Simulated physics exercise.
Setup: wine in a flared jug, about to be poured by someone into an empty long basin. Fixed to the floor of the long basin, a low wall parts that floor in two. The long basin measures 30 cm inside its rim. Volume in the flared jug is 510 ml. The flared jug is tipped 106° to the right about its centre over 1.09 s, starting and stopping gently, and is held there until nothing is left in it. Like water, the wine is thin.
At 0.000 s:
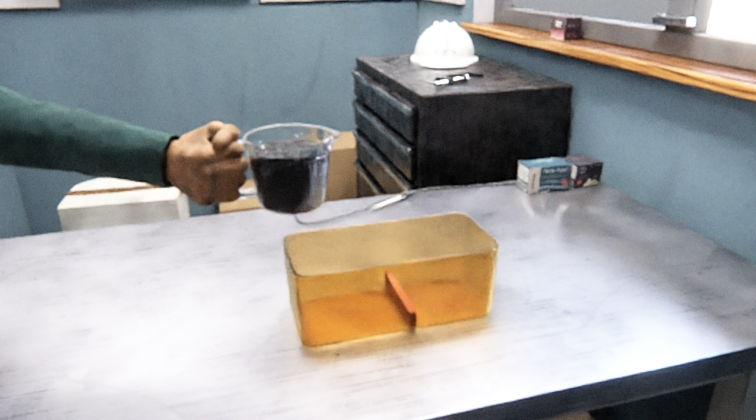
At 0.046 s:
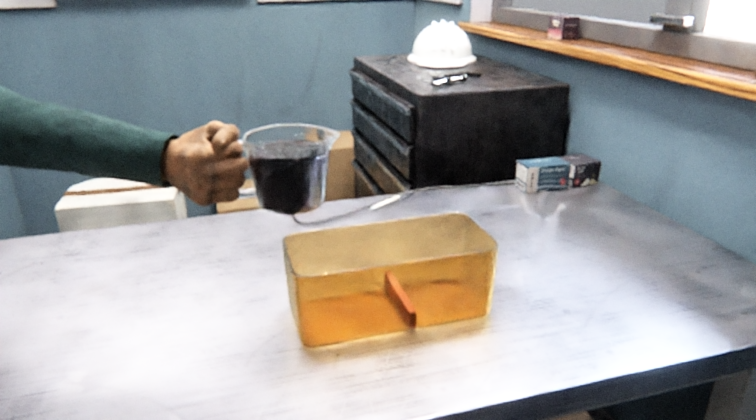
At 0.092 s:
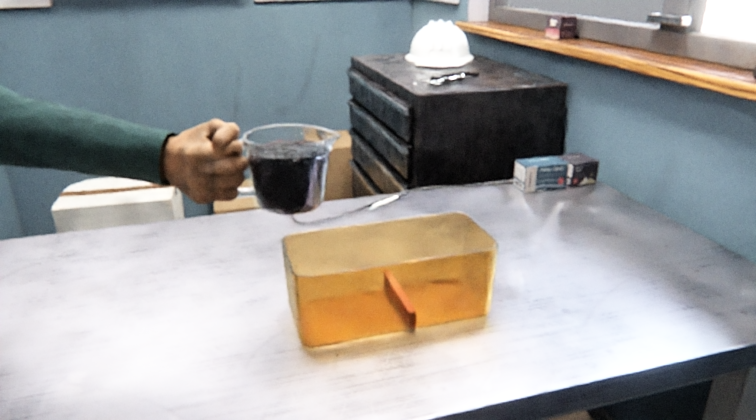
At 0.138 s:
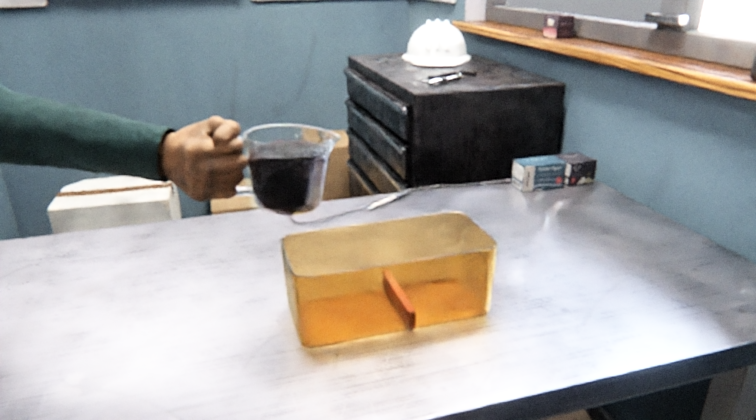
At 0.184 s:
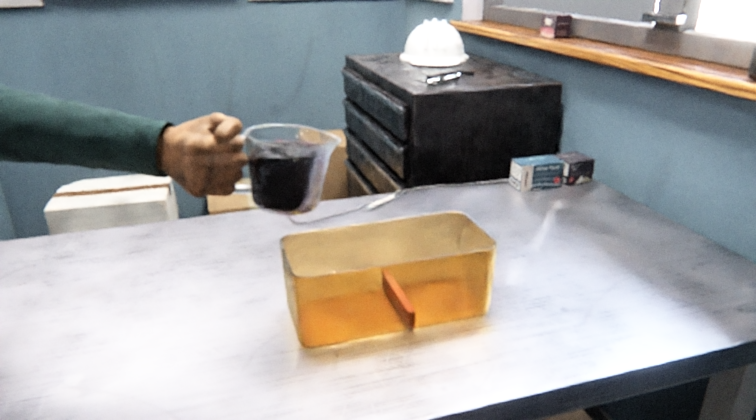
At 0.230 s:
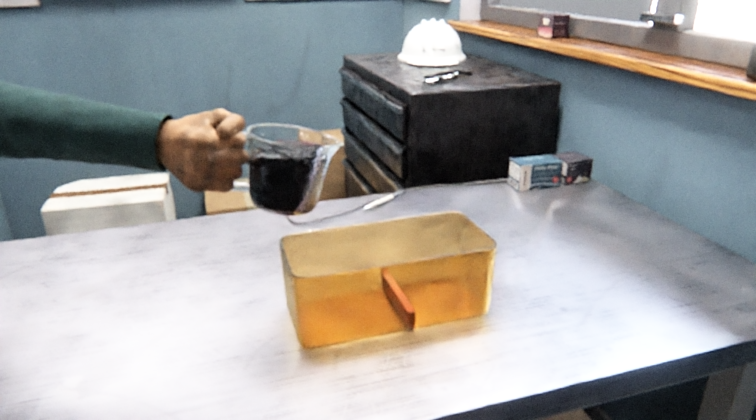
To begin with, a hand reaching in from the left holds a clear jug of dark wine almost still above an amber, long basin with a low dividing wall, on a grey table. The hand then gradually tilts the jug slightly to the right, and the wine stays inside it.
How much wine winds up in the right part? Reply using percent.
About 16 per cent.
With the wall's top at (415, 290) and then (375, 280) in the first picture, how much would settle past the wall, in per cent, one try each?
In order, 10 and 60 per cent.
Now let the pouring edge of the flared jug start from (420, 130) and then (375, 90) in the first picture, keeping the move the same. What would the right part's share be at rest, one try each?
80 then 70 %.
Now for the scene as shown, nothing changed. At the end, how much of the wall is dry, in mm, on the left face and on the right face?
The left side gives some 8 mm, the right side some 24 mm.
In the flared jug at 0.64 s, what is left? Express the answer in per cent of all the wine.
At that time about 72 in a hundred parts are still held.
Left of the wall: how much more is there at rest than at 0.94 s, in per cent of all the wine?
Close to 14% of the whole.
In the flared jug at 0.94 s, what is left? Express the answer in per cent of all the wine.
Share remaining: Approx. 12 %.
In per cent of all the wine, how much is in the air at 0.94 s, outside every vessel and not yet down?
I'd put it at about 12 per cent of the liquid.
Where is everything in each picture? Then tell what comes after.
It leans 0°; its right rim is at (340, 133); the wine meets the walls at (249, 153) and (326, 146); the long basin's rim runs from (288, 256) to (482, 230); the wall's top is at (400, 291), in the first picture.
It leans 0°; its right rim is at (340, 133); the wine meets the walls at (249, 153) and (326, 146), in the second picture.
It leans 2°; its right rim is at (340, 134); the wine meets the walls at (249, 152) and (326, 146), in the third picture.
It leans 4°; its right rim is at (340, 136); the wine meets the walls at (249, 152) and (326, 147), in the fourth picture.
It leans 7°; its right rim is at (342, 139); the wine meets the walls at (249, 153) and (327, 147), in the fifth picture.
It leans 11°; its right rim is at (343, 142); the wine meets the walls at (251, 154) and (329, 147), in the sixth picture.
By 0.64 s the tilt is 67° and 72 per cent is still to pour, 8 is left of the wall and 0 right of it.
By 0.94 s the tilt is 101° and 13 per cent is still to pour, 68 is left of the wall and 7 right of it.
By 1.25 s the tilt is 106° and 0 per cent is still to pour, 84 is left of the wall and 13 right of it.
By 1.59 s the tilt is 106° and 0 per cent is still to pour, 81 is left of the wall and 16 right of it.
At rest 81 per cent lies left of the wall, 16 right of it and 3 outside.
